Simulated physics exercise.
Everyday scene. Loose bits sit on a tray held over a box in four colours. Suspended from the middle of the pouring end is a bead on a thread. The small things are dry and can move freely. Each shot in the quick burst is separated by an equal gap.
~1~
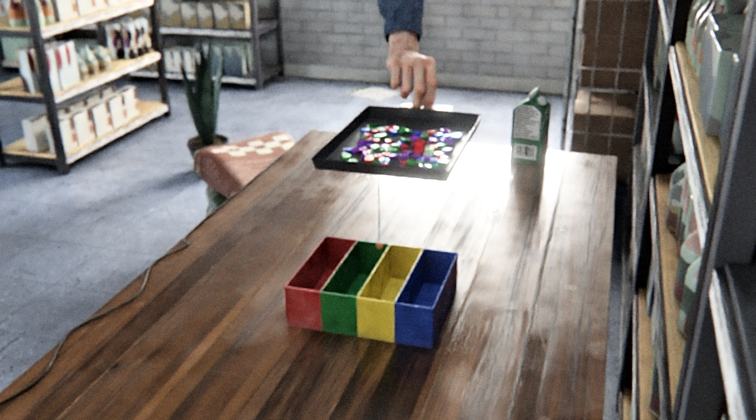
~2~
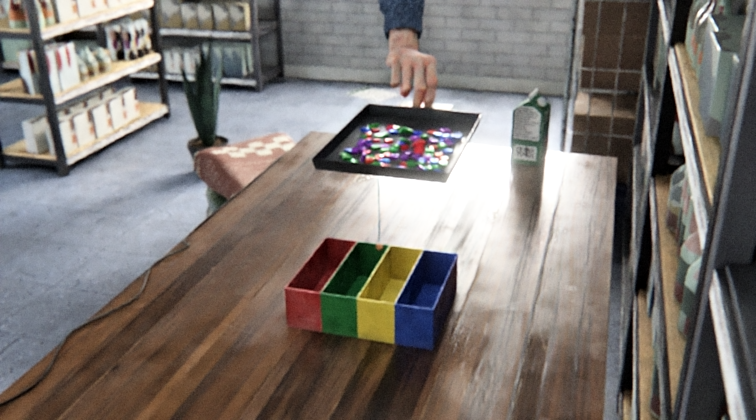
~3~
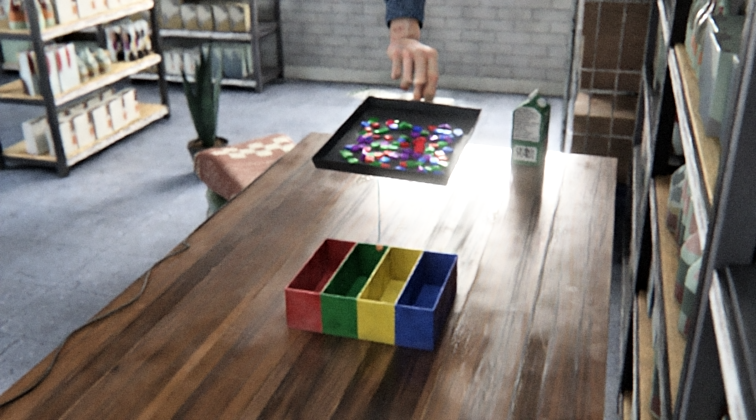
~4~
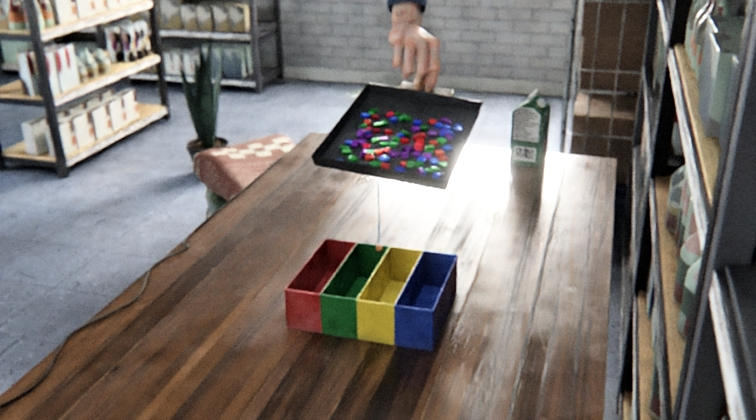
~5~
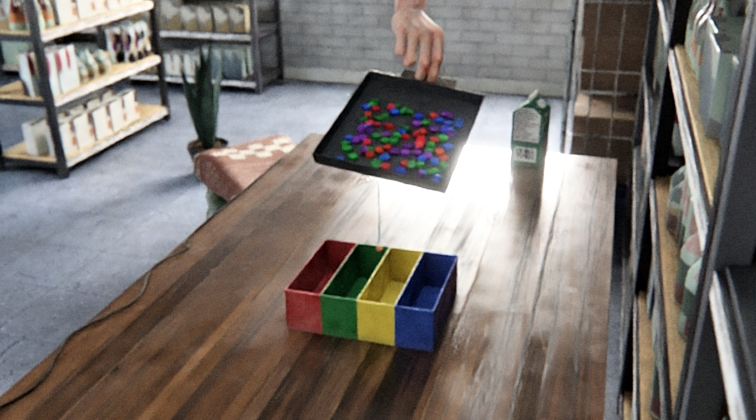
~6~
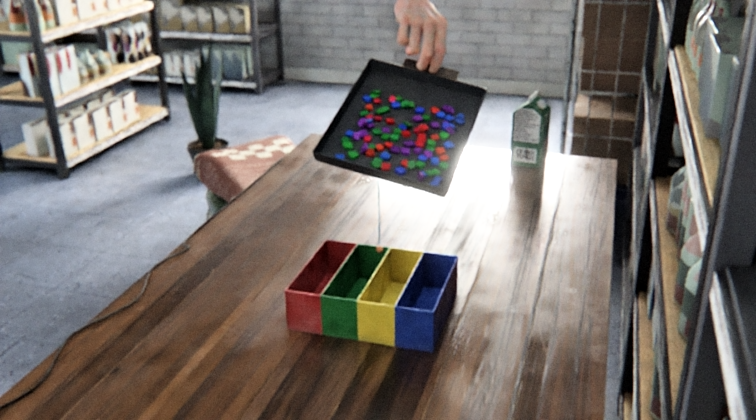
A hand tilted a black tray of colourful little mosaic tiles toward its near right corner, above a box with red, green, yellow and blue compartments, while the tiles stayed on the tray.
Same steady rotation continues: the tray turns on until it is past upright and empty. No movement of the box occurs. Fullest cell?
Blue.
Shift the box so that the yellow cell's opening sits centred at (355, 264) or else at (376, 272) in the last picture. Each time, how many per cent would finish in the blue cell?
0% for the first placement, 40% for the second.
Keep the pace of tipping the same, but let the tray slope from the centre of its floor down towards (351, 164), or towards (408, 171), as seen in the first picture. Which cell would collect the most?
The red one, then blue.
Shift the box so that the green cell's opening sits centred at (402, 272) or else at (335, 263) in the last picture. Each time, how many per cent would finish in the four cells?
The first gives 100 %, the second 20 %.
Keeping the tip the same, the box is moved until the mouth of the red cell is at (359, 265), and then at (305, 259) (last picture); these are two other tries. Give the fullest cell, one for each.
Try 1 - that yellow cell; try 2 - blue.
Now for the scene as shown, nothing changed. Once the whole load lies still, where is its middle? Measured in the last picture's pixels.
Around (438, 298).
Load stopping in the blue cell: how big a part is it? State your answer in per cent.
About 80 per cent.
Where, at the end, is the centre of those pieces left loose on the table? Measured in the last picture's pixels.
The middle is around (475, 313).
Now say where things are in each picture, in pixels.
The first frame shows corners of the pouring end (315, 157) and (446, 170), level; middle of the load (405, 147), mosaic tiles; bead on its thread (379, 246); red cell (303, 305); green cell (339, 310); yellow cell (376, 316); blue cell (414, 322).
The second frame shows corners of the pouring end (315, 158) and (446, 172), level; middle of the load (405, 147).
The third frame shows corners of the pouring end (315, 157) and (446, 175), tipped barely, lowest at the right corner; middle of the load (405, 145).
The fourth frame shows corners of the pouring end (315, 154) and (446, 179), tipped a little, lowest at the right corner; middle of the load (405, 141).
The fifth frame shows corners of the pouring end (316, 152) and (447, 184), tipped clearly, lowest at the right corner; middle of the load (405, 137).
The sixth frame shows corners of the pouring end (316, 151) and (447, 188), tipped clearly, lowest at the right corner; middle of the load (406, 133); red cell (304, 308); green cell (339, 314); yellow cell (376, 319); blue cell (414, 325).
Just after the last frame, tray tipped steeply; every one on the tray.
A moment on, tray tipped past a quarter turn; roughly half on the tray; roughly a quarter in the blue cell; roughly a third falling or outside the box.
Further on, tray tipped past a quarter turn; the larger part in the blue cell; about a tenth in the yellow cell; about a tenth falling or outside the box.
When it is over, tray tipped past a quarter turn; the larger part in the blue cell; about a tenth in the yellow cell; not one in the green cell; not one in the red cell; about a tenth outside the box.
